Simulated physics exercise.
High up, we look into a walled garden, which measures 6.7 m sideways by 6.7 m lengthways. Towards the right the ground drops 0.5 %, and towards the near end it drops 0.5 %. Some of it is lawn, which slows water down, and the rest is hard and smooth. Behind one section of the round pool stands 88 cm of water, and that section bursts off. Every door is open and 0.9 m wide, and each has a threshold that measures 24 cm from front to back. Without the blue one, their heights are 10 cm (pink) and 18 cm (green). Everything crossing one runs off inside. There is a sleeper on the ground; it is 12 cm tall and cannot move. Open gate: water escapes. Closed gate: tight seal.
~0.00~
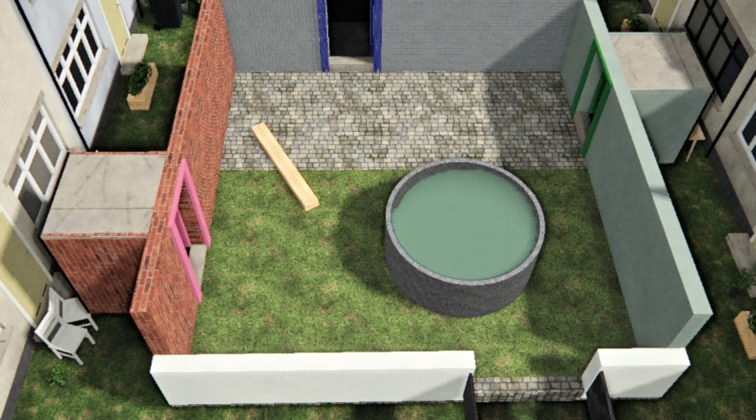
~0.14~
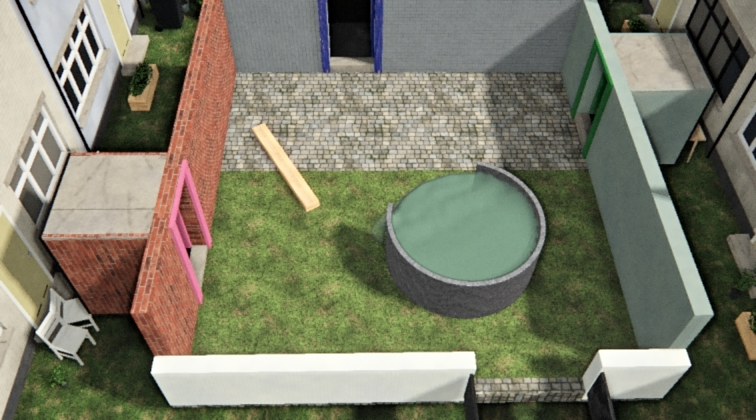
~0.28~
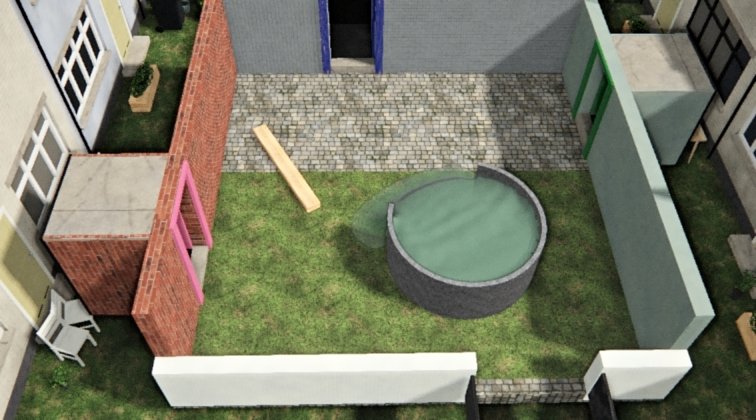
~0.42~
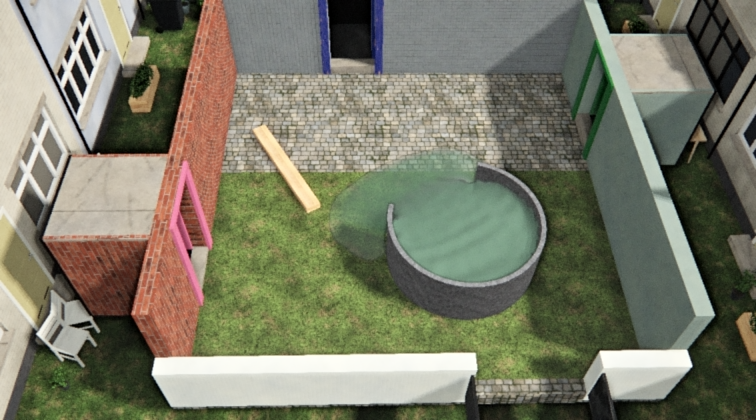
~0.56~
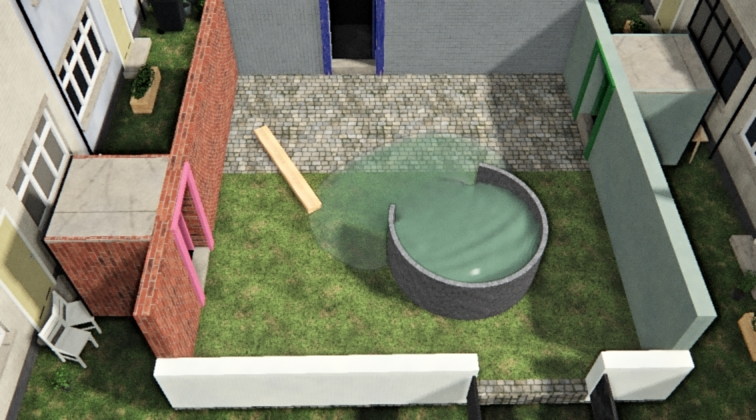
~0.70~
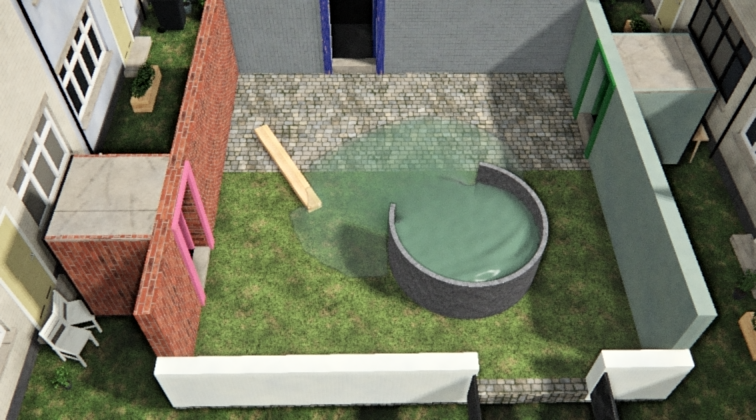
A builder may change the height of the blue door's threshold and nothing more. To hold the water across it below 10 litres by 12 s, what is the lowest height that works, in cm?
Close to 29 cm is just enough.
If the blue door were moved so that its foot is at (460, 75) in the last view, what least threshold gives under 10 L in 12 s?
It needs about 21 cm.
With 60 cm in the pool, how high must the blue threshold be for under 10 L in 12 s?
About 18 centimetres.
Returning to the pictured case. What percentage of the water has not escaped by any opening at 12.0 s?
Water still present: Approx. 92 %.
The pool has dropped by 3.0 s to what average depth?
Roughly 24 cm.
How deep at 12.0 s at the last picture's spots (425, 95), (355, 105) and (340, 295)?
In order: Around 8, 4 and 8 cm.
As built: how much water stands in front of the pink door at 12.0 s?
7.0 cm.
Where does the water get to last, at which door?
The pink one.
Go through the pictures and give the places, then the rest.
The first frame shows still water, 88 cm deep, in the round pool at (464, 220); the blue door at (351, 31) is dry.
In the second frame, the front is at (376, 231), 0.3 m from the gap on the far side; 0.4 m2 of floor is wet, 88 cm left at the back.
In the third frame, the front is at (359, 213), 0.7 m from the gap on the far side; 1.6 m2 of floor is wet, 88 cm left at the back.
In the fourth frame, the gap is on the far side, the front 1.2 m out at (432, 151); the back of the round pool holds 87 cm.
In the fifth frame, the gap is on the far side, the front 1.6 m out at (419, 136); the back of the round pool holds 80 cm.
In the sixth frame, the gap is on the far side, the front 2.1 m out at (412, 119); the back of the round pool holds 70 cm; the blue door at (353, 33), 3.7 m from the gap, is still 1.7 m from the nearest water.
After 1.4 s water covers 50 % of the floor, deepest (34 cm) near (415, 204); 22 cm at the blue door, 0 litres in over its 19 cm threshold.
After 3.0 s water covers 60 % of the floor, deepest (40 cm) near (239, 74); 23 cm at the blue door, 64 litres in over its 19 cm threshold.
After 12.0 s water covers 100 % of the floor, deepest (14 cm) near (648, 376); 4 cm at the blue door, 76 litres in over its 19 cm threshold.
At the blue door as built, the water arrived by 1.3 s and peaked near 35 cm at 1.8 s.
With a threshold of 26.5 cm, 18 litres would have come in within the 12 s; with 35.5 cm, 0 litres. So under 10 litres takes about 29 cm.
